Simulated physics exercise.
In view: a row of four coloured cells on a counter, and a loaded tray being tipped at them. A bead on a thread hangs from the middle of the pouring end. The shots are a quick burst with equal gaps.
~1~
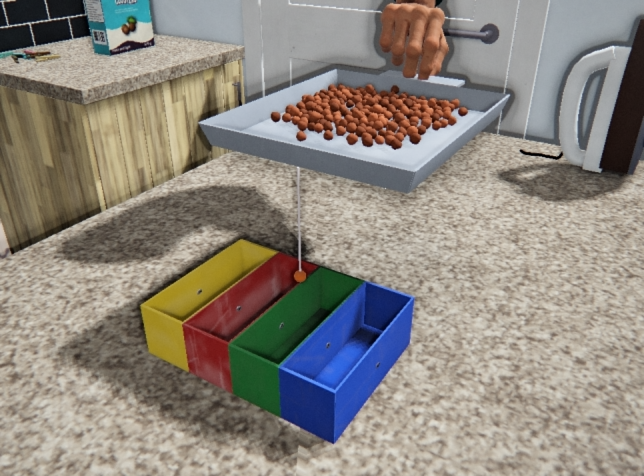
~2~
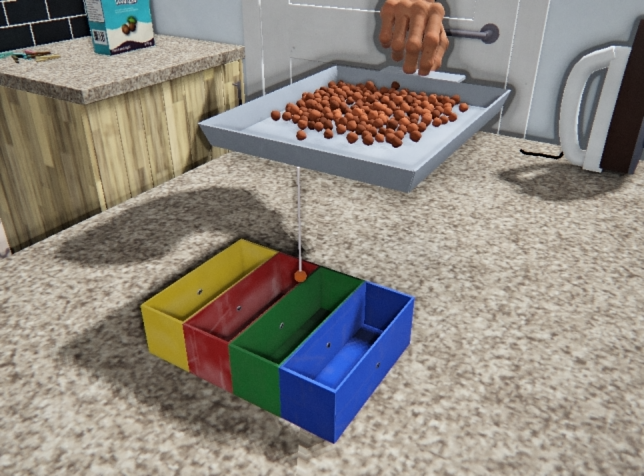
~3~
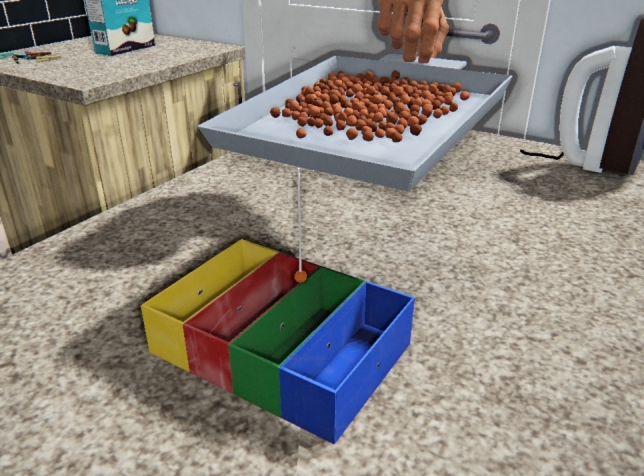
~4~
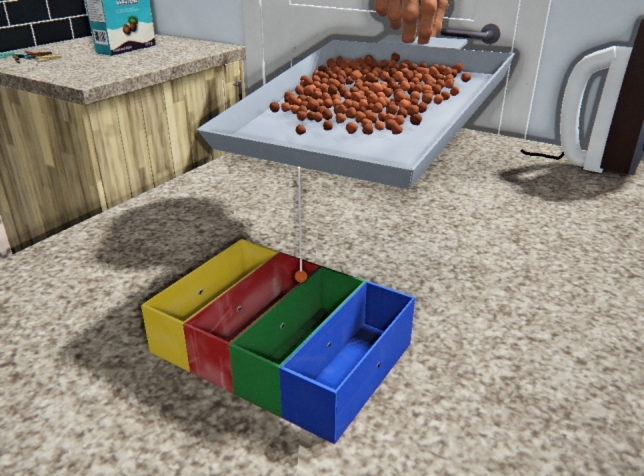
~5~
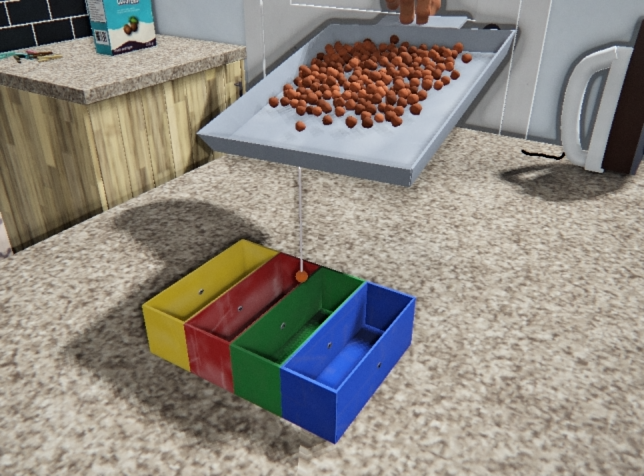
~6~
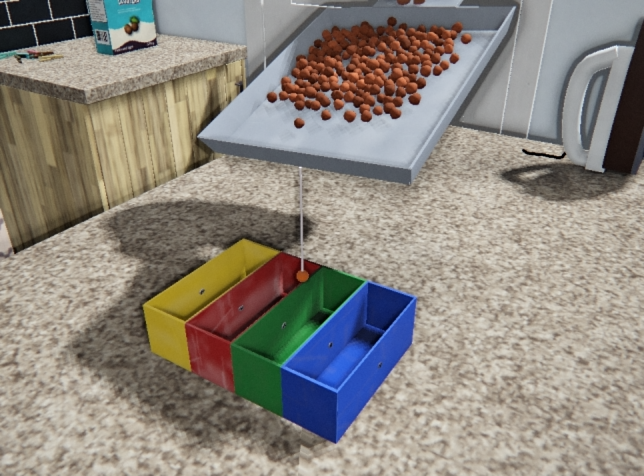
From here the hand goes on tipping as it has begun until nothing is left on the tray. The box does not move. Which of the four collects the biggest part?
It favours the yellow compartment.
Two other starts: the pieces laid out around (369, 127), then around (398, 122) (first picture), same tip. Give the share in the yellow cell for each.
Roughly 20 per cent, and 30 per cent.
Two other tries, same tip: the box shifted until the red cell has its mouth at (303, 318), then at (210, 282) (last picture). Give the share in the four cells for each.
In turn 40 and 90 in a hundred.
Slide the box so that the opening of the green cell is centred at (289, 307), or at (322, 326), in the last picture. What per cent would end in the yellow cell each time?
About 40 and 30 per cent.
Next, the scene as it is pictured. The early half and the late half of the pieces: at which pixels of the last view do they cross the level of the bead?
First near (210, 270), later near (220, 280).
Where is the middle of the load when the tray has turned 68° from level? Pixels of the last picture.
Near (266, 124).
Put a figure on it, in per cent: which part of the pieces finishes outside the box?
Roughly 10 in a hundred.
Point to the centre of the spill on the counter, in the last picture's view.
Close to (125, 341).
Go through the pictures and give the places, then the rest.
In the first frame, corners of the pouring end (210, 122) and (410, 166), level; middle of the load (371, 111), clay pellets; bead on its thread (300, 276); yellow cell (165, 333); red cell (208, 354); green cell (255, 376); blue cell (307, 400).
In the second frame, corners of the pouring end (209, 122) and (410, 166), level; middle of the load (371, 108).
In the third frame, corners of the pouring end (209, 124) and (409, 165), tipped barely, lowest at the left corner; middle of the load (371, 101).
In the fourth frame, corners of the pouring end (208, 127) and (408, 163), tipped a little, lowest at the left corner; middle of the load (370, 88).
In the fifth frame, corners of the pouring end (207, 130) and (407, 162), tipped clearly, lowest at the left corner; middle of the load (370, 76).
In the sixth frame, corners of the pouring end (207, 133) and (406, 161), tipped clearly, lowest at the left corner; middle of the load (368, 63); yellow cell (167, 333); red cell (210, 353); green cell (257, 375); blue cell (309, 400).
Just after the last frame, tray tipped steeply; almost all on the tray; just a few in the green cell; just a few in the red cell; just a few in the yellow cell; about a tenth falling or outside the box.
A moment on, tray tipped past a quarter turn; roughly two thirds on the tray; about a tenth in the yellow cell; about a tenth in the green cell; just a few in the red cell; just a few in the blue cell; about a tenth falling or outside the box.
Further on, tray tipped past a quarter turn; roughly half in the yellow cell; roughly a quarter in the red cell; roughly a quarter in the green cell; just a few in the blue cell; about a tenth falling or outside the box.
When it is over, tray tipped past a quarter turn; roughly half in the yellow cell; roughly a quarter in the red cell; roughly a quarter in the green cell; just a few in the blue cell; about a tenth outside the box.
